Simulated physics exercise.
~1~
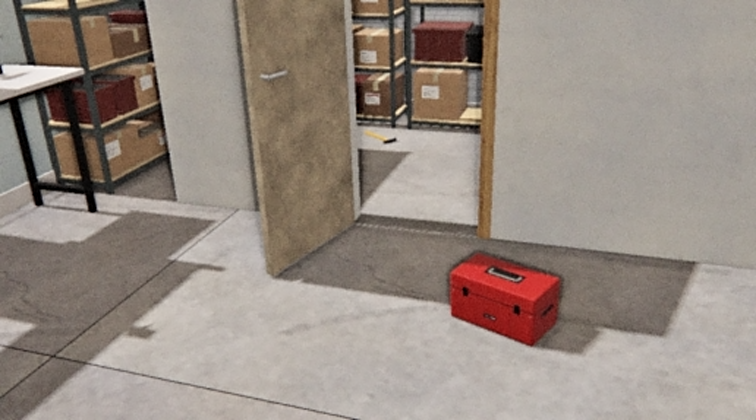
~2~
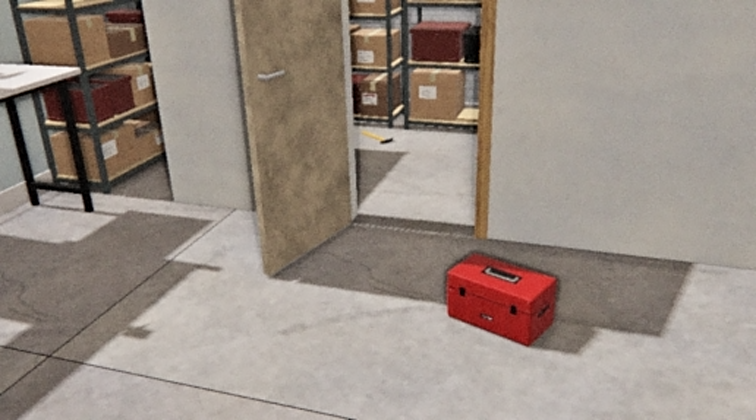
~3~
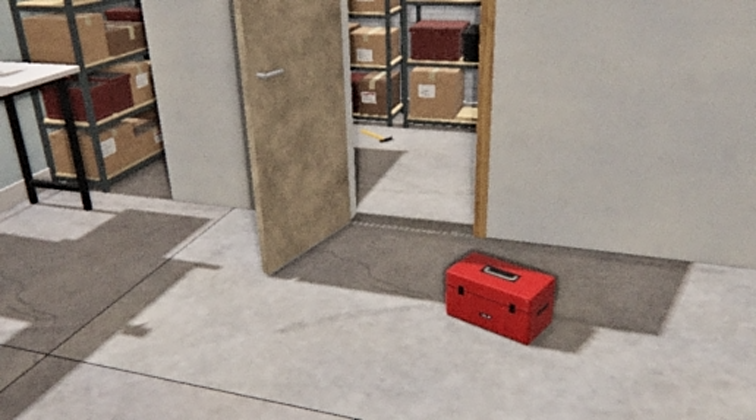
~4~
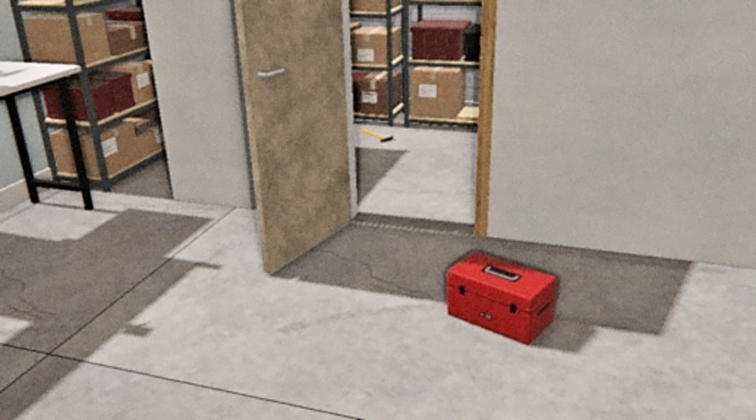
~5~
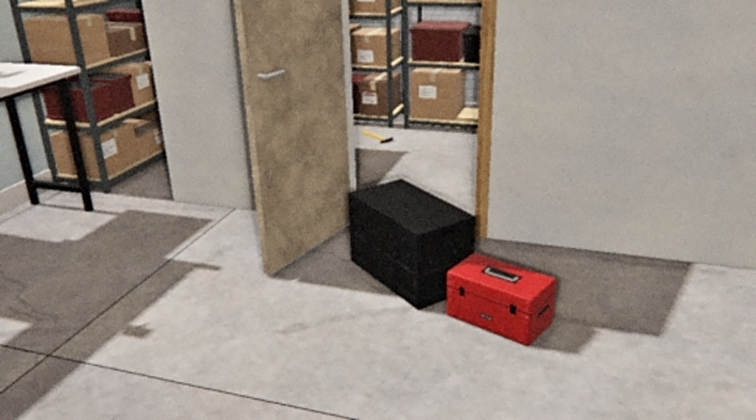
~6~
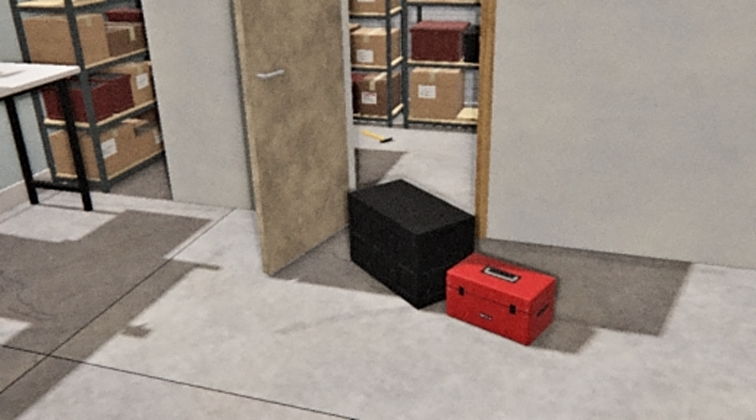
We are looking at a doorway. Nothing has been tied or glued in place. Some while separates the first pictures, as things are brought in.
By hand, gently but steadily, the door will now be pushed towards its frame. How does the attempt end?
The attempt is thwarted.
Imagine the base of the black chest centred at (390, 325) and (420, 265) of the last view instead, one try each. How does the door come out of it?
1: Swings home; 2: Stays ajar.
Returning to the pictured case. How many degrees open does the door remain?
Angle: About 70°.
Then, 0.40 s on from there, open by 95°.
Then, 0.70 s on from there, open by 79°.
Then, 0.90 s on from there, open by 69°.
In the end, open by 68°; both unmoved. At the end, from the last picture's camera, black chest near (412, 240).
